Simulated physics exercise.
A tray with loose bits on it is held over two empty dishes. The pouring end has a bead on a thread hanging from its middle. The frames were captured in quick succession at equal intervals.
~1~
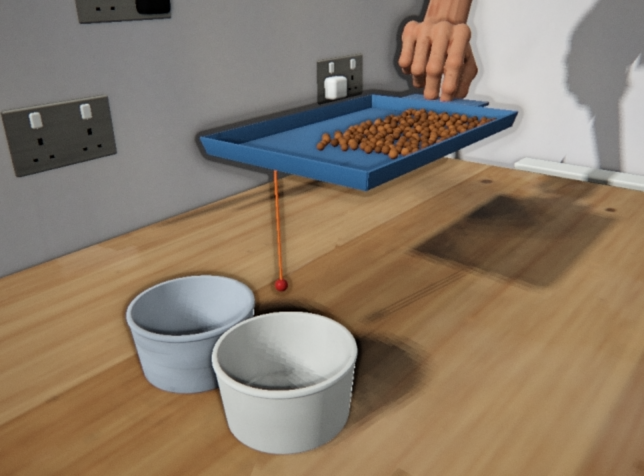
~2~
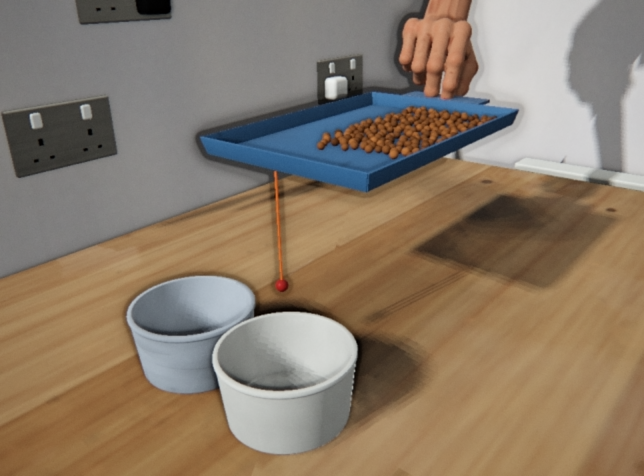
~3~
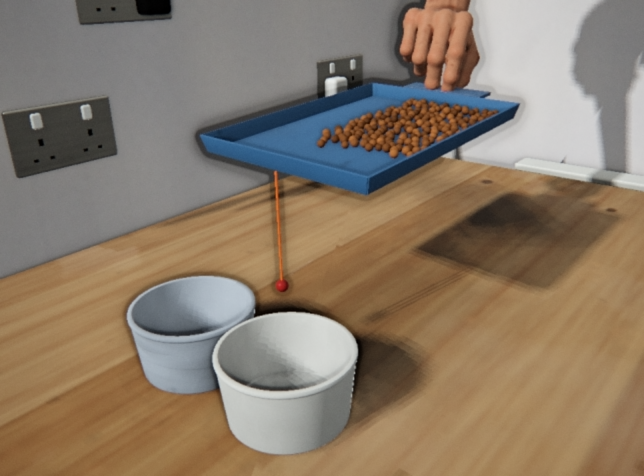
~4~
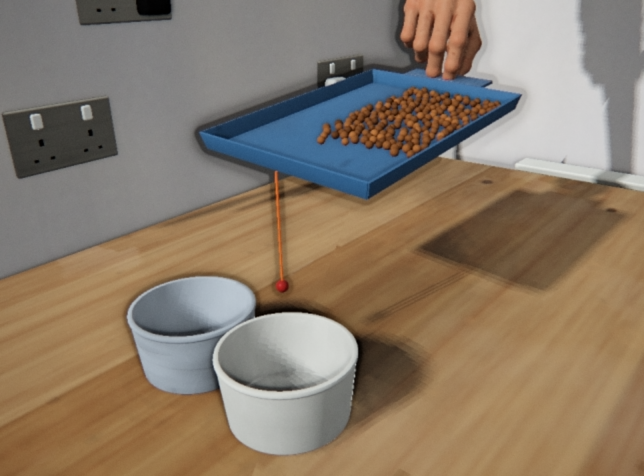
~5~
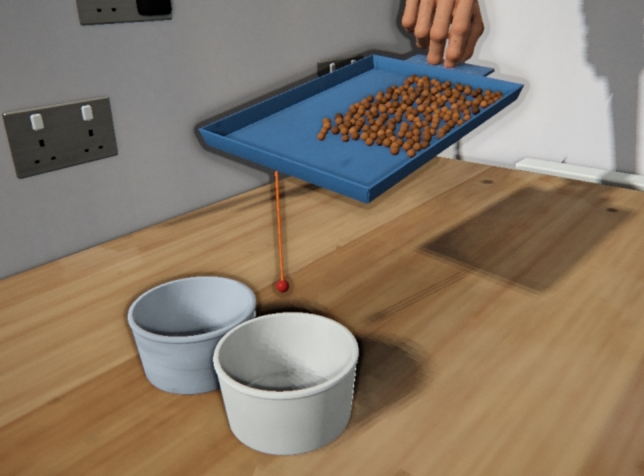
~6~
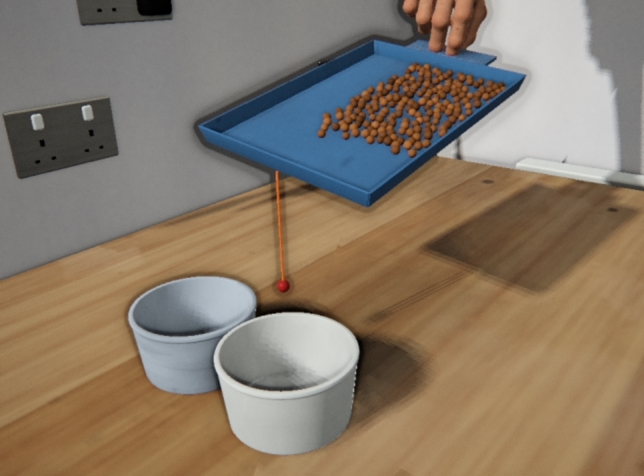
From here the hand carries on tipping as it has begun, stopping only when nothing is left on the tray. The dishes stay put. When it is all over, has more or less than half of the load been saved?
Most of it finds no dish.
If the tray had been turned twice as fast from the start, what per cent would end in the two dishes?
Roughly 30%.
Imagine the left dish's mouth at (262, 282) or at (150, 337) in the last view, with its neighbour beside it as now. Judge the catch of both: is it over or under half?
At place one in excess of half; at place two not up to half.
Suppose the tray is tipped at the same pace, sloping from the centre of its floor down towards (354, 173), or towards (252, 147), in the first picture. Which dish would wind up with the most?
The first try favours the dish to the right; the second favours the dish to the left.
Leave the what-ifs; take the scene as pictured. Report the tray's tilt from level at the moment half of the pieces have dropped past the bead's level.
Reading: Some 95°.
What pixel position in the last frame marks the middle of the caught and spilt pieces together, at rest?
It settles centred around (383, 404).
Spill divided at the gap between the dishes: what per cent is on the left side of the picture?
Estimate: Roughly 0 %.
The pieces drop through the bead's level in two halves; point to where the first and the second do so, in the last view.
I'd place the first part at (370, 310) and the rest at (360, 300).
Shortly afterwards, tray tipped steeply; all but a few on the tray; only a few in the right dish; only a few outside both; only a few in the air.
Next, tray tipped past a quarter turn; a little on the tray; near a quarter in the right dish; near half outside both; a little in the air.
Some moments later, tray tipped past a quarter turn; near a quarter in the right dish; the bulk outside both.
In the end, tray tipped past a quarter turn; near a quarter in the right dish; none at all in the left dish; the bulk outside both.
